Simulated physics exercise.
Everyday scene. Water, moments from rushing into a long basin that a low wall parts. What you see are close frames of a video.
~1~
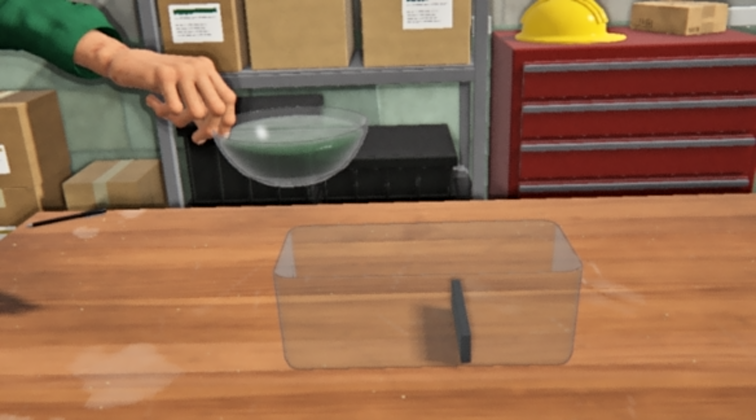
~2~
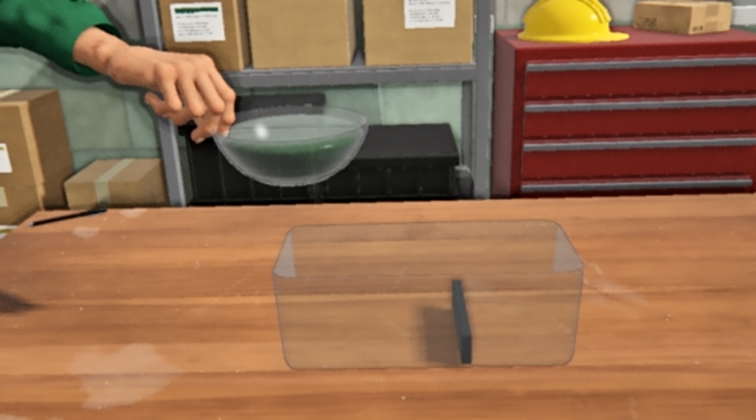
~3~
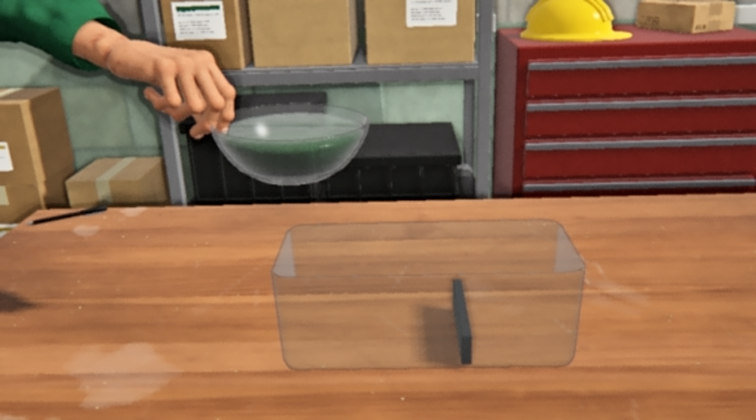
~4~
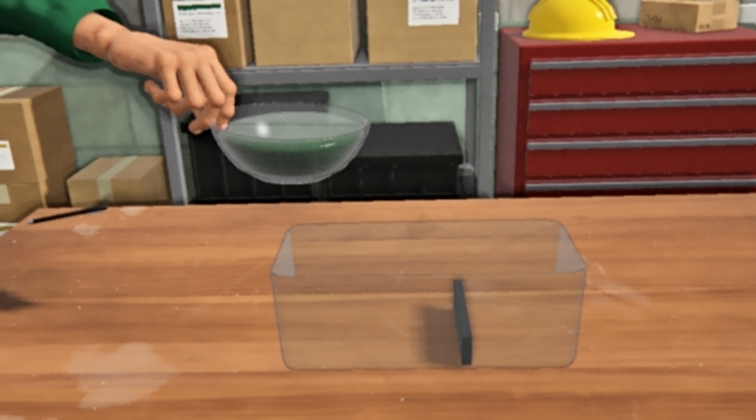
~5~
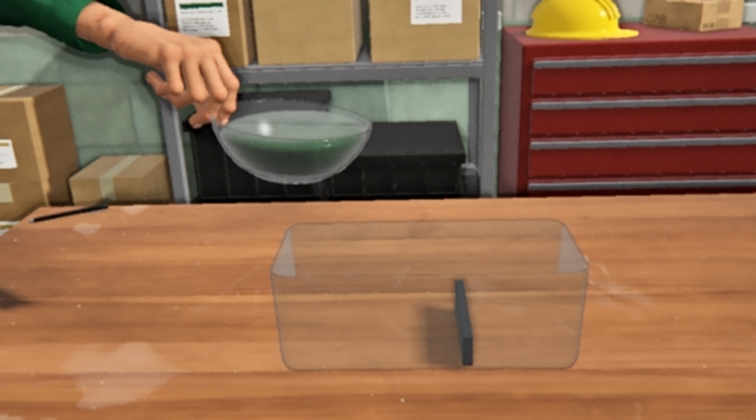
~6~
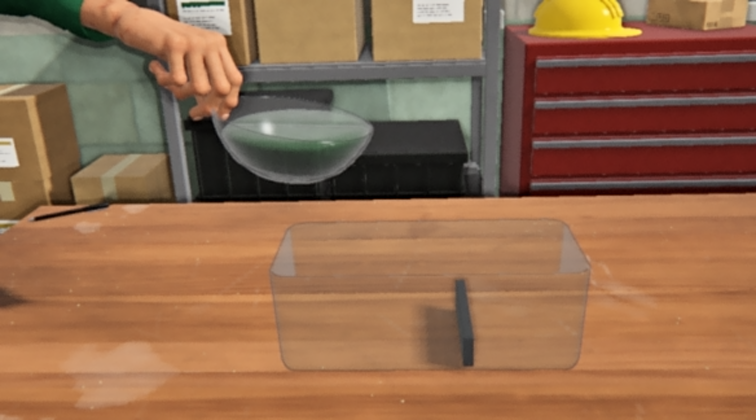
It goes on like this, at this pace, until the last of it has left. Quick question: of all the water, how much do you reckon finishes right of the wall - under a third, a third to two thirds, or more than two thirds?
The share right of the wall is going to stay short of a third.
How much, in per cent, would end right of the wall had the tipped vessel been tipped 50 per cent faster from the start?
Some 10 per cent.
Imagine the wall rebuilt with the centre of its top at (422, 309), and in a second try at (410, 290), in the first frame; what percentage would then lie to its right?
I'd expect near 60 percent the first time and near 70 percent the next.
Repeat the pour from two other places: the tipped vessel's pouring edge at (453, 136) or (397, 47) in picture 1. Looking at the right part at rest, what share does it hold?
You'd see around 80 per cent, and then around 65 per cent.
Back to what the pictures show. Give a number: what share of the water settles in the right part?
About 5 per cent.
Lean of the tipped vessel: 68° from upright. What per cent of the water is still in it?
Near 20 per cent.
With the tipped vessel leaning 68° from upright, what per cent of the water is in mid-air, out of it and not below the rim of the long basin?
Somewhere around 30 per cent of it.
A moment on, the tilt is 68° and 19 per cent is still to pour, 51 is left of the wall and 1 right of it.
Next, the tilt is 108° and 0 per cent is still to pour, 95 is left of the wall and 5 right of it.
Then the tilt is 121° and 0 per cent is still to pour, 93 is left of the wall and 6 right of it.
Later the tilt is 121° and 0 per cent is still to pour, 93 is left of the wall and 6 right of it.
At rest 93 per cent lies left of the wall, 6 right of it and 1 outside.
